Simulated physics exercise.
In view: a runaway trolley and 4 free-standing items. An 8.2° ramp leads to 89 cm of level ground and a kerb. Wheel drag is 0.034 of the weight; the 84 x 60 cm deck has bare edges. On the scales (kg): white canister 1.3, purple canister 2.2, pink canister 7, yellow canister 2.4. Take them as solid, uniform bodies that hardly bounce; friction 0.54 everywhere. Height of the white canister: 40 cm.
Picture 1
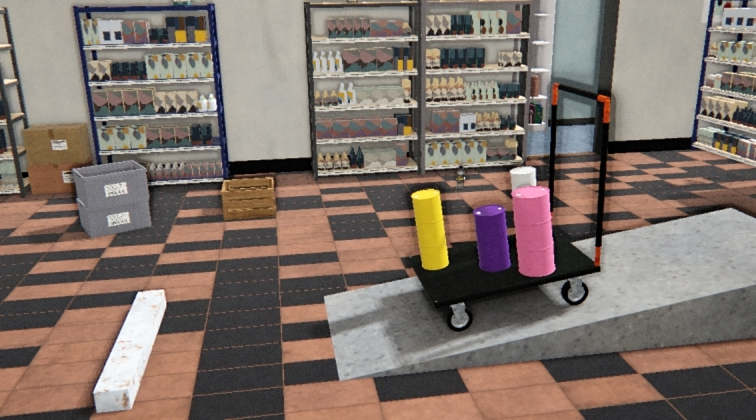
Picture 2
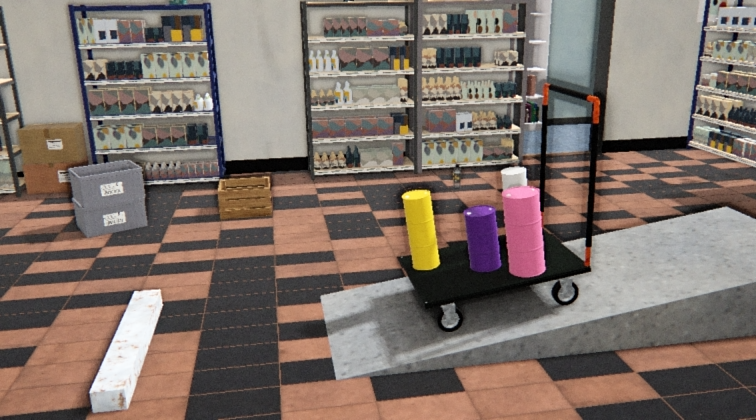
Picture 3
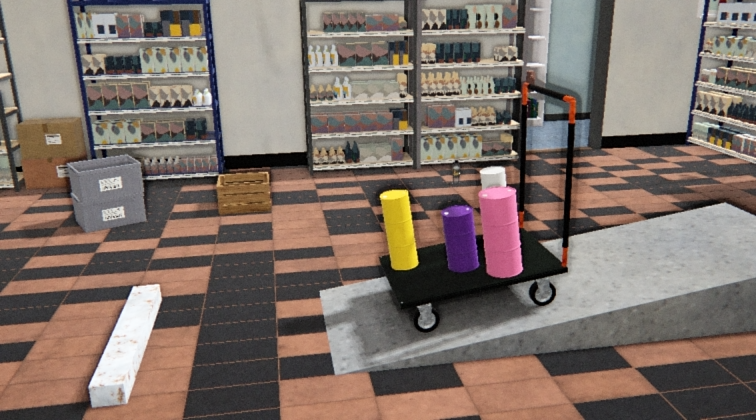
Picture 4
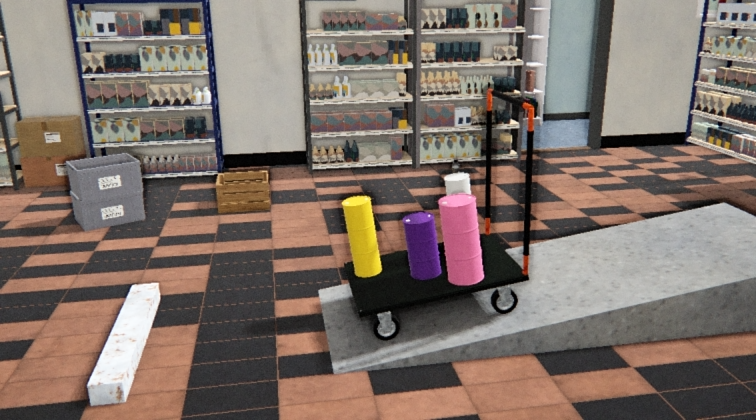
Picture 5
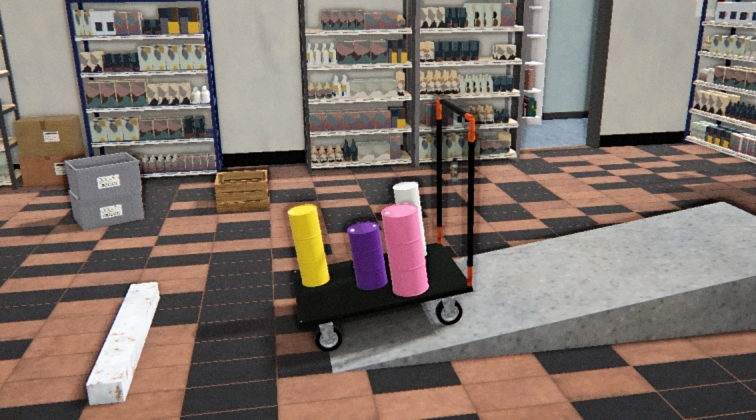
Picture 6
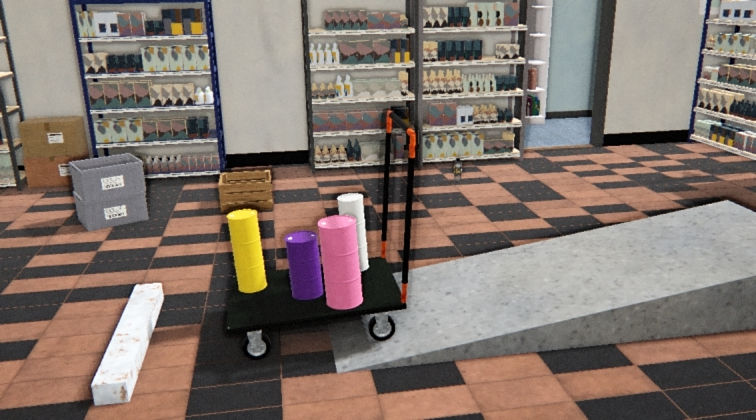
Black trolley carrying yellow, purple, pink and white canisters rolling left down a grey ramp onto a checkered shop floor.
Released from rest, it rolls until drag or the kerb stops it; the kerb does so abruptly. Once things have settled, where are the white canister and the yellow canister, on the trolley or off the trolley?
The white canister is still aboard, the yellow canister ends off the deck.
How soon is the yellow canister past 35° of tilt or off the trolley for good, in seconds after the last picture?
Near 0.5 s.
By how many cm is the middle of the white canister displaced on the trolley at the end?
Some 34 cm.
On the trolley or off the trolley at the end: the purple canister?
The purple canister ends on the trolley.
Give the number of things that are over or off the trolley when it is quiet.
That comes to 3.
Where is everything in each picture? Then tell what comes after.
The first frame shows kerb 140 cm ahead; yellow canister (431, 230).
The second frame shows kerb 137 cm ahead; purple canister (483, 238); pink canister (524, 232).
The third frame shows kerb 126 cm ahead; purple canister (460, 239); pink canister (501, 232).
The fourth frame shows kerb 107 cm ahead; purple canister (422, 246); pink canister (462, 239).
The fifth frame shows kerb 80 cm ahead; purple canister (368, 256); pink canister (405, 250).
The sixth frame shows kerb 45 cm ahead; white canister (353, 233); yellow canister (247, 251).
Then, 0.60 s on from there, trolley at the kerb; yellow canister now off the trolley; white canister 39° off its base near (232, 248); pink canister 22° off its base.
Then, 0.90 s on from there, trolley at the kerb; white canister on its side near (207, 273); pink canister 58° off its base; purple canister 8° off its base.
In the end, off the trolley, pink canister and yellow canister; toppled on the trolley, white canister; not toppled but over 10 cm from the start, purple canister. At the end, from the last picture's camera, white canister near (207, 273), yellow canister near (87, 313).
